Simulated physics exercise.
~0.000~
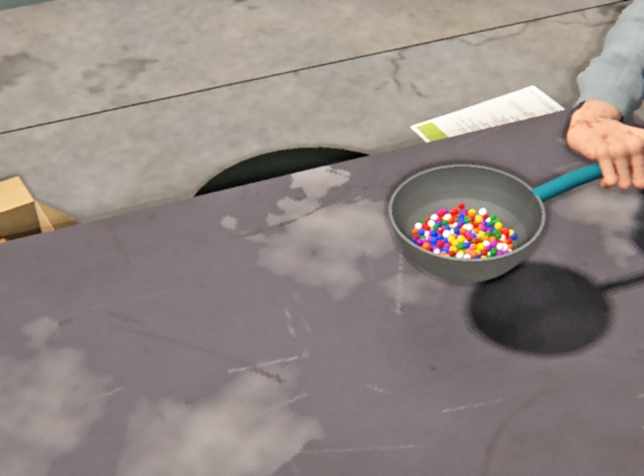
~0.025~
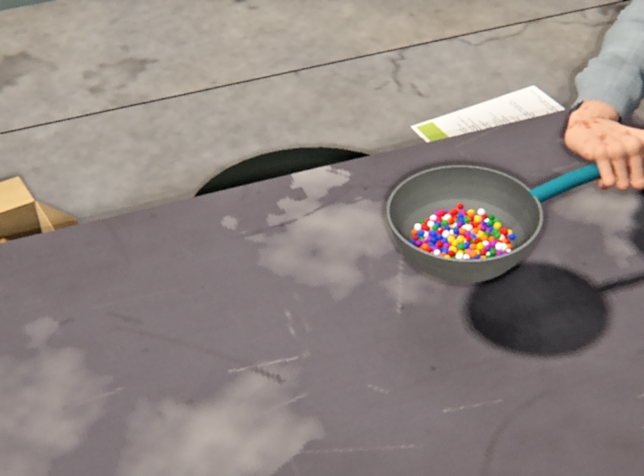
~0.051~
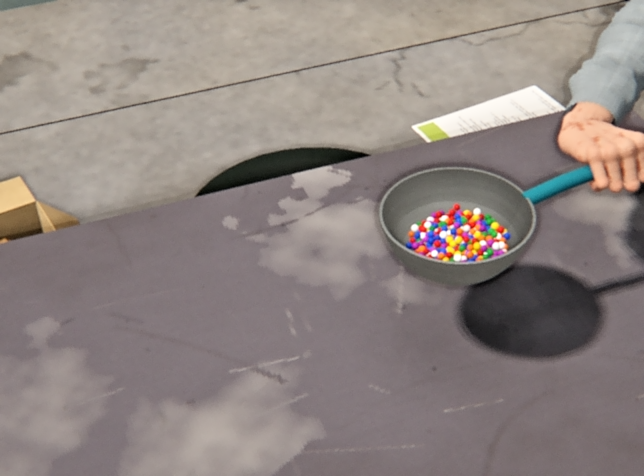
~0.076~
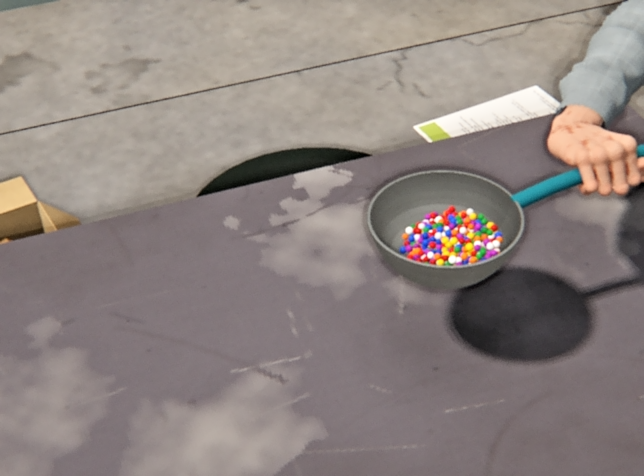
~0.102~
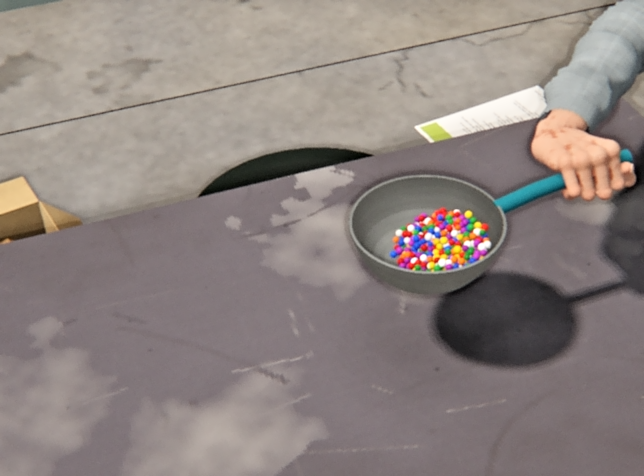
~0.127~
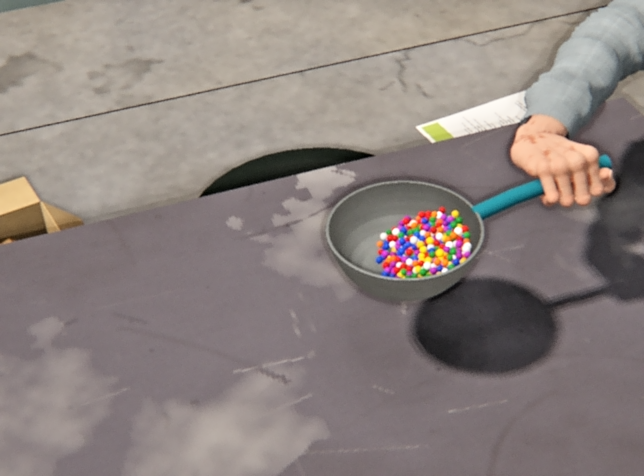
A hand gripping a teal handle slides a grey pan of multicoloured beads leftward above a dark, worn surface.
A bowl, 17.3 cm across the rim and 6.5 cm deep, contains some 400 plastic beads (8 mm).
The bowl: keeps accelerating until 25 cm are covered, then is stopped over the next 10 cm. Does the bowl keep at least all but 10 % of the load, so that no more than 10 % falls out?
No, more spills.
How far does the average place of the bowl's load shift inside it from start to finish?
I'd estimate close to 1.0 cm.
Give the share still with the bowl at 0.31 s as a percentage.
Roughly 100 percent.
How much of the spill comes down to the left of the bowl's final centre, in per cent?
It comes to around 100 in a hundred.
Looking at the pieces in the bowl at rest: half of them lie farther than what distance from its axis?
Somewhere close to 3.5 cm, I reckon.
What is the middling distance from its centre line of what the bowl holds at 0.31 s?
Roughly 5.0 centimetres.
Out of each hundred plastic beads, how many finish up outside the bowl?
Outside fraction: About 35 in a hundred.
Then, at 0.23 s, tilt 0 degrees; bowl 100 %; middle of all pieces near (281, 285).
After 0.31 s, tilt 0 degrees; bowl 100 %; middle of all pieces near (142, 321).
After 0.38 s, tilt 0 degrees; bowl 85 %, in the air 15 %; middle of all pieces near (113, 304).
After 0.46 s, tilt 0 degrees; bowl 70 %, in the air 30 %; middle of all pieces near (106, 305).
At rest (1.1 s), bowl 65 %, fallen left of where it stops 35 %.
